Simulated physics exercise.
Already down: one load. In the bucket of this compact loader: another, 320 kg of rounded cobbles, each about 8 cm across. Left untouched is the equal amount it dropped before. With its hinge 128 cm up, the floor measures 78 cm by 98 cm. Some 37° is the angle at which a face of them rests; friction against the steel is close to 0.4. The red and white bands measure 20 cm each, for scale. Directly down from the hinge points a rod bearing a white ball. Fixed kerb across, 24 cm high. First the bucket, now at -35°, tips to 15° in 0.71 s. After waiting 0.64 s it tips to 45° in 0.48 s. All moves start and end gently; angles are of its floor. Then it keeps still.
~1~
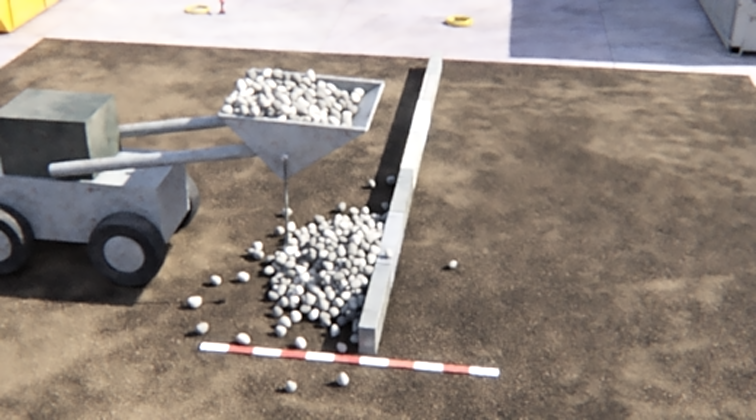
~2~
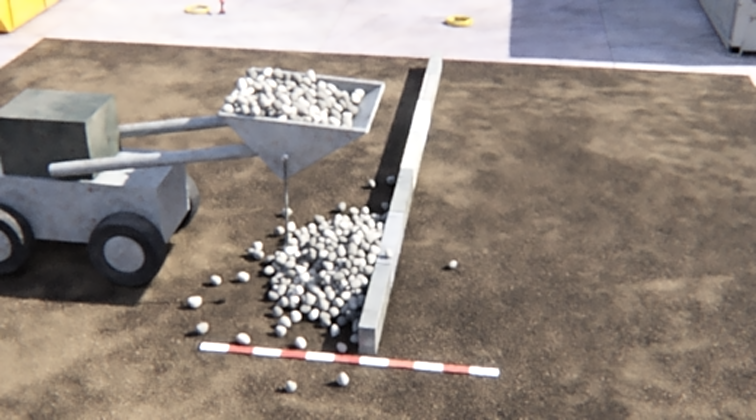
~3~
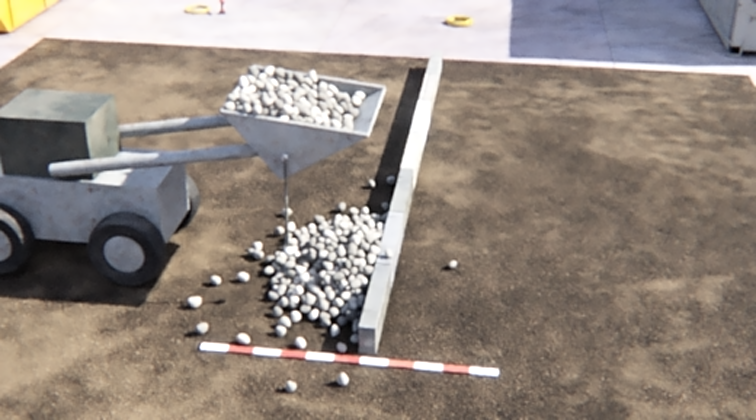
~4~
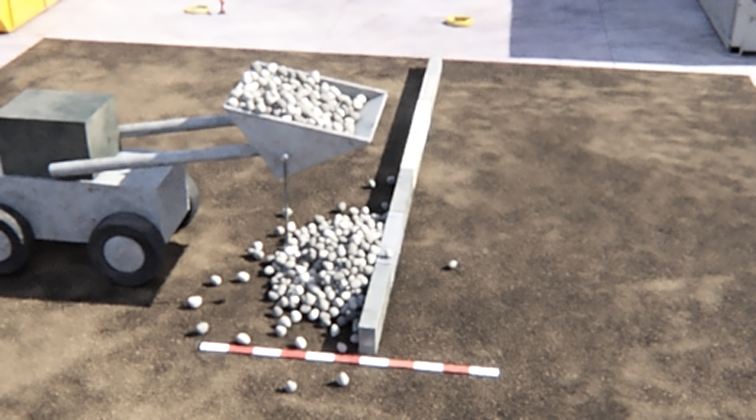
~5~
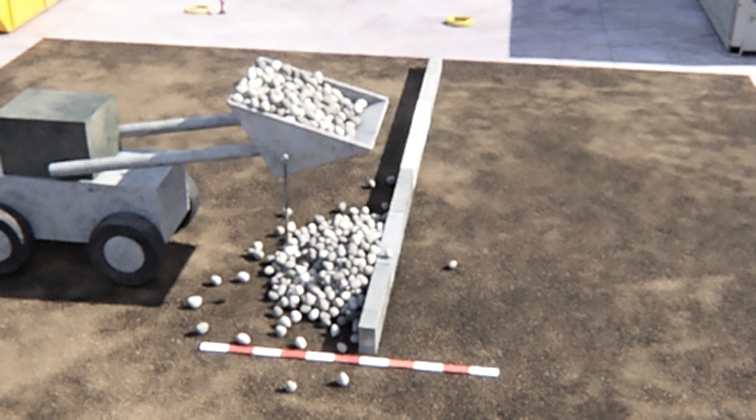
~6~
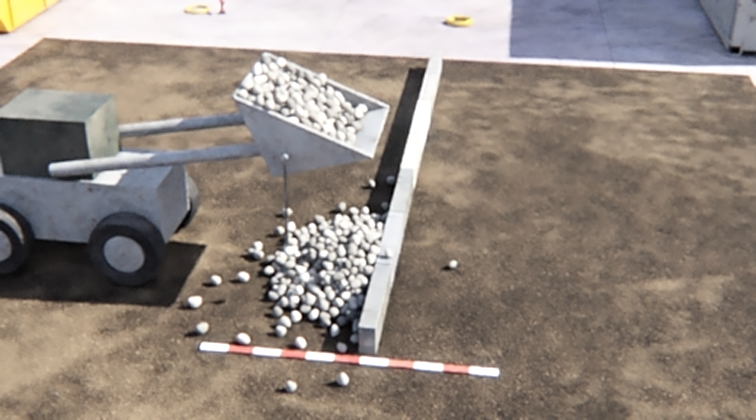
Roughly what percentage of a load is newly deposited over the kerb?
Around 67 per cent of a load is newly deposited there.
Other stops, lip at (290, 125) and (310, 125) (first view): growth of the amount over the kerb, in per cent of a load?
The first would add around 0 per cent, the second around 10 per cent.
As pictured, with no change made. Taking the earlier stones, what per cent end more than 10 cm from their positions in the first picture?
0 %.
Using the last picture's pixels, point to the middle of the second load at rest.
I'd say close to (416, 267).
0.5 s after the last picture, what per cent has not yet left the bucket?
I'd say about 100 per cent.
Then, 0.2 s after the last picture the floor is at 7°; in per cent of one load, 100 in the bucket, 101 on this side of the kerb; the foremost stones are at (386, 260).
Then, 0.5 s after the last picture the floor is at 15°; in per cent of one load, 99 in the bucket, 102 on this side of the kerb; the foremost stones are at (386, 249).
Then, 2.0 s after the last picture the floor is at 45°; in per cent of one load, 0 in the bucket, 142 on this side of the kerb, 58 over the kerb; the foremost stones are at (541, 261).
Then, 4.5 s after the last picture the floor is at 45°; in per cent of one load, 0 in the bucket, 134 on this side of the kerb, 67 over the kerb; the foremost stones are at (550, 262). Net gain over the kerb, 67.
